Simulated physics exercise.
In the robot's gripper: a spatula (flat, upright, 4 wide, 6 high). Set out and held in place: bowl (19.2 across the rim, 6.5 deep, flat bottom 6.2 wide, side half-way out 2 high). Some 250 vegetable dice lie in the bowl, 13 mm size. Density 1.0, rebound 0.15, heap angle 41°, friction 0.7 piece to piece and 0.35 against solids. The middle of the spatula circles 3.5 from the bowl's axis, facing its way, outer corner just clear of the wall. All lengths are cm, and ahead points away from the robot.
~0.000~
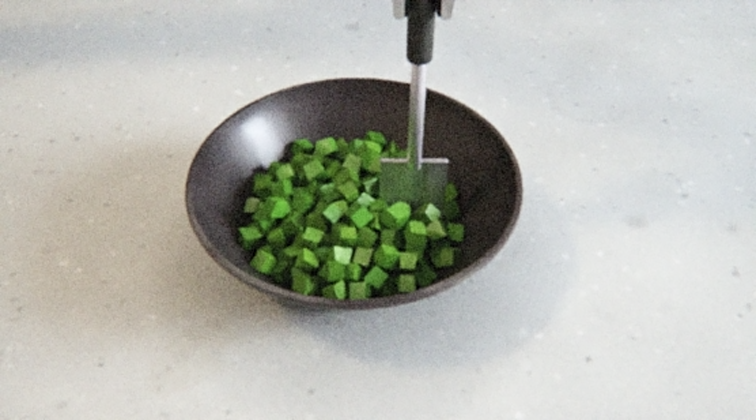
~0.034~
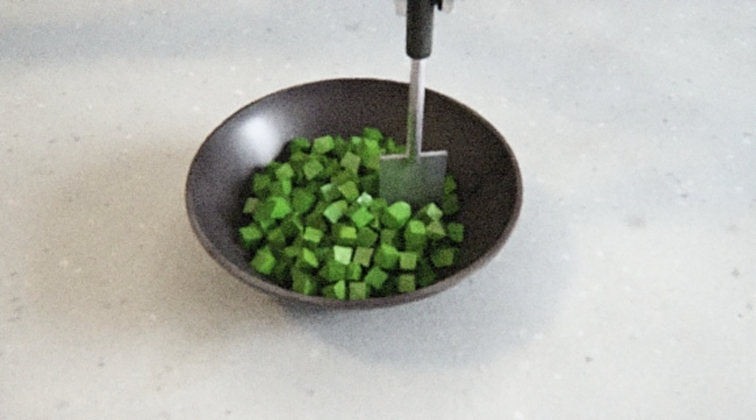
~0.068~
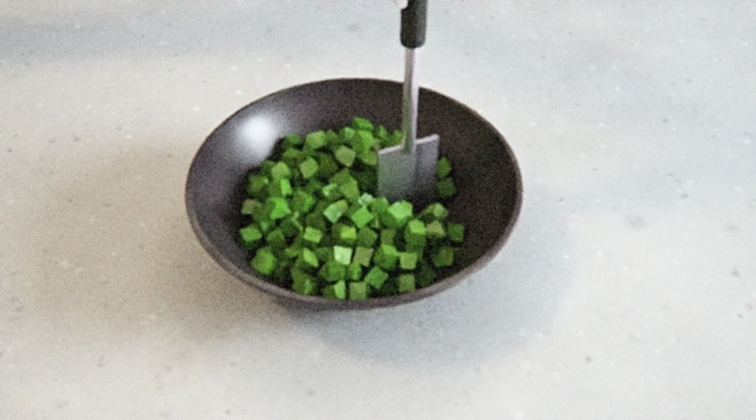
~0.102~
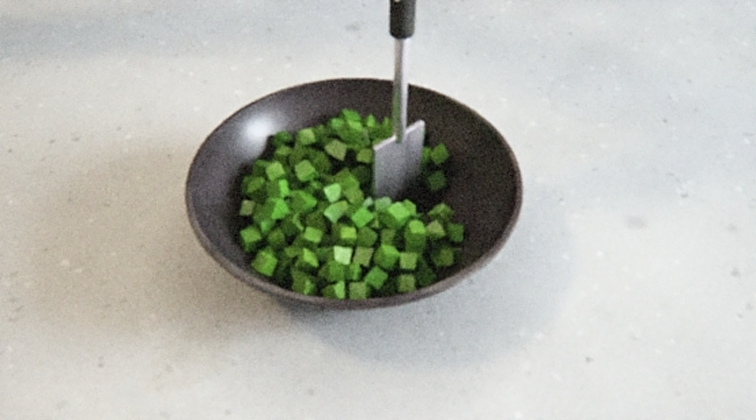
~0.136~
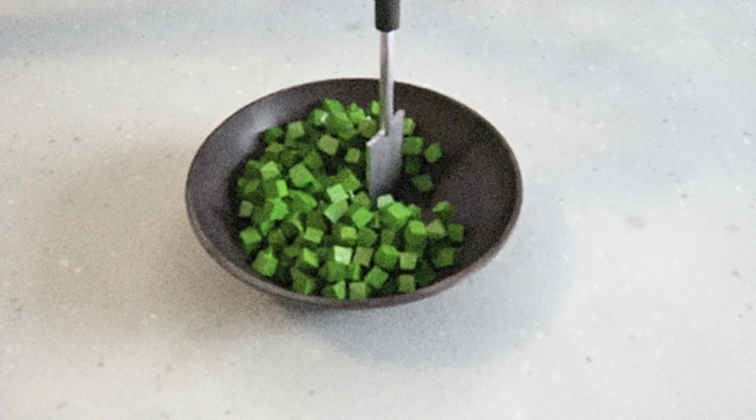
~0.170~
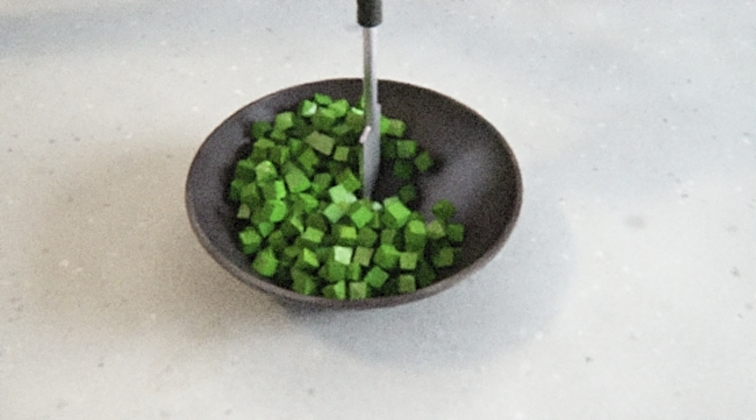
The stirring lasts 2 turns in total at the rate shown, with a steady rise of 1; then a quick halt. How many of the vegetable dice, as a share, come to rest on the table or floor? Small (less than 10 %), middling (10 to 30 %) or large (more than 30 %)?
A middling share, 10 to 30 %, ends on the table or floor.
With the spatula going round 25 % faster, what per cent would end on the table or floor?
In that case some 30 per cent.
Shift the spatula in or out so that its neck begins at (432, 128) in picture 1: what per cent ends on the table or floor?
About 25 per cent.
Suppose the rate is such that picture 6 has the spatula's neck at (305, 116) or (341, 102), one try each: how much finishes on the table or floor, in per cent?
Some 45 and 30 per cent.
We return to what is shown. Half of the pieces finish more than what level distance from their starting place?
About 9 cm.
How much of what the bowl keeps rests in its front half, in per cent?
Roughly 35 per cent.
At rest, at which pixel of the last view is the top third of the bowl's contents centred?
Near (423, 171).
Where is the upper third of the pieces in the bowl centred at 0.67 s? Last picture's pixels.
Around (455, 176).
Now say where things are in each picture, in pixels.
In the first picture, spatula neck at (415, 140), 0° round; upper third of the load around (343, 212), from x 250 to 455, top at y 140; 250 in the bowl.
In the second picture, spatula neck at (414, 135), 7° round; upper third of the load around (342, 211), from x 250 to 455, top at y 140.
In the third picture, spatula neck at (409, 124), 24° round; upper third of the load around (348, 190), from x 250 to 455, top at y 130.
In the fourth picture, spatula neck at (399, 114), 41° round; upper third of the load around (342, 181), from x 250 to 455, top at y 120.
In the fifth picture, spatula neck at (386, 107), 58° round; upper third of the load around (333, 172), from x 245 to 455, top at y 110.
In the sixth picture, spatula neck at (370, 103), 76° round; upper third of the load around (319, 164), from x 240 to 455, top at y 105; 250 in the bowl.
After 0.67 s, 329° round, highest piece 8 above the table; 226 in the bowl, 20 on the table or floor, 4 in flight or on the tool.
After 1.18 s, 223° round, highest piece 8 above the table; 208 in the bowl, 39 on the table or floor, 3 in flight or on the tool.
After 1.63 s, 0° round, highest piece 7 above the table; 202 in the bowl, 48 on the table or floor.
After 2.33 s, 0° round, highest piece 7 above the table; 202 in the bowl, 48 on the table or floor.
At rest, 202 in the bowl, 48 on the table or floor. That is 19 % on the table or floor.
